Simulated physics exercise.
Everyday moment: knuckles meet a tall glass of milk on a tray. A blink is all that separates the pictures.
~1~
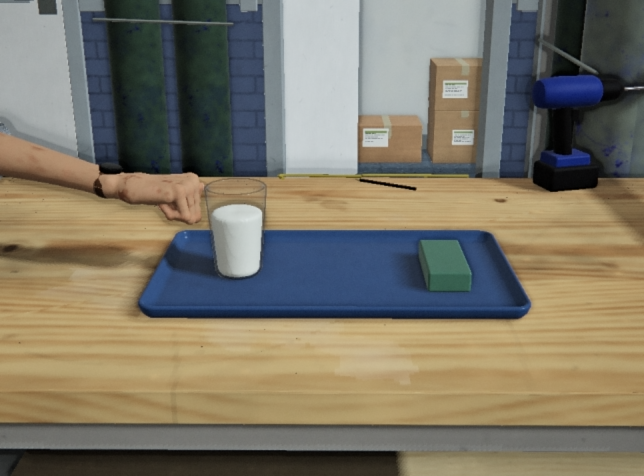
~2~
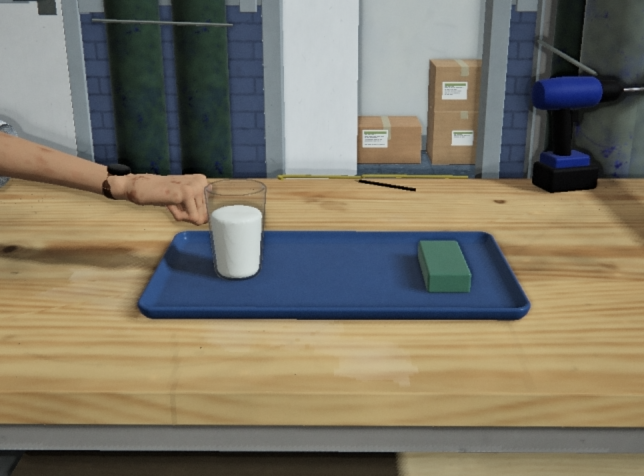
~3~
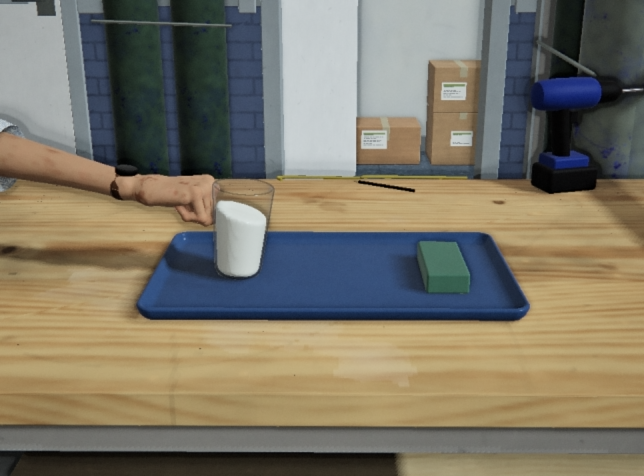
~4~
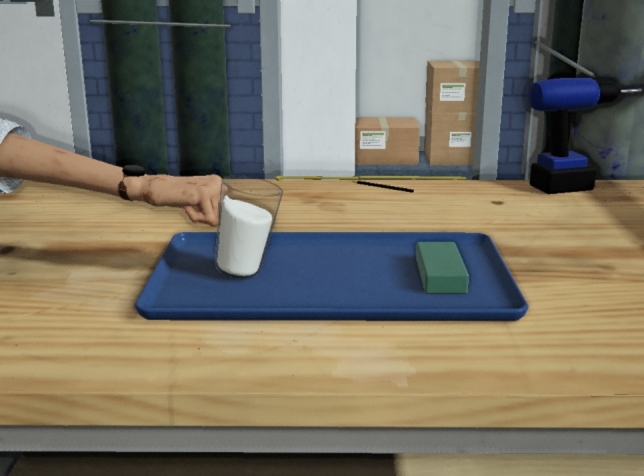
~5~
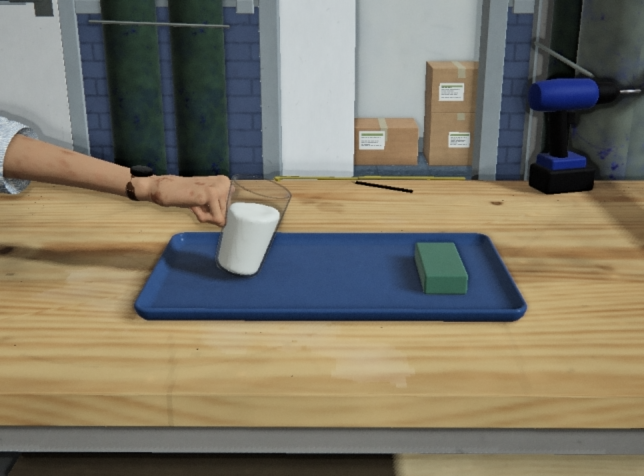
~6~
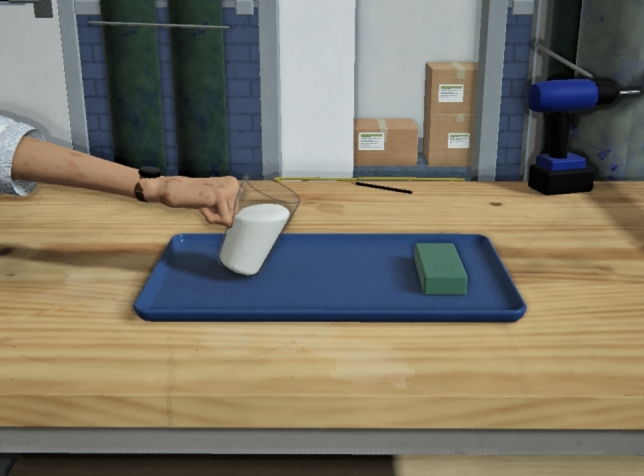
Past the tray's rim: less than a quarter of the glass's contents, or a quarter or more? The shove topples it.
The loss from the tray stays within a quarter of the liquid.
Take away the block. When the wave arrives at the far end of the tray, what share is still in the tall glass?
Tall glass content at that instant: ~ 50 per cent.
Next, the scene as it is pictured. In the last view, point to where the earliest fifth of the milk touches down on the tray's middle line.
Landing point, centre line: Approx. (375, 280).
A moment on, the tall glass is falling and 100 per cent is in the glass, 0 on the tray and 0 above or beyond its rim.
Next, the tall glass lies on its side and 77 per cent is in the glass, 6 on the tray and 17 above or beyond its rim.
Then the tall glass lies on its side and 42 per cent is in the glass, 35 on the tray and 23 above or beyond its rim.
Later the tall glass lies on its side and 21 per cent is in the glass, 72 on the tray and 7 above or beyond its rim.
At rest 94 per cent is held by tray and glass, 6 is off the tray.
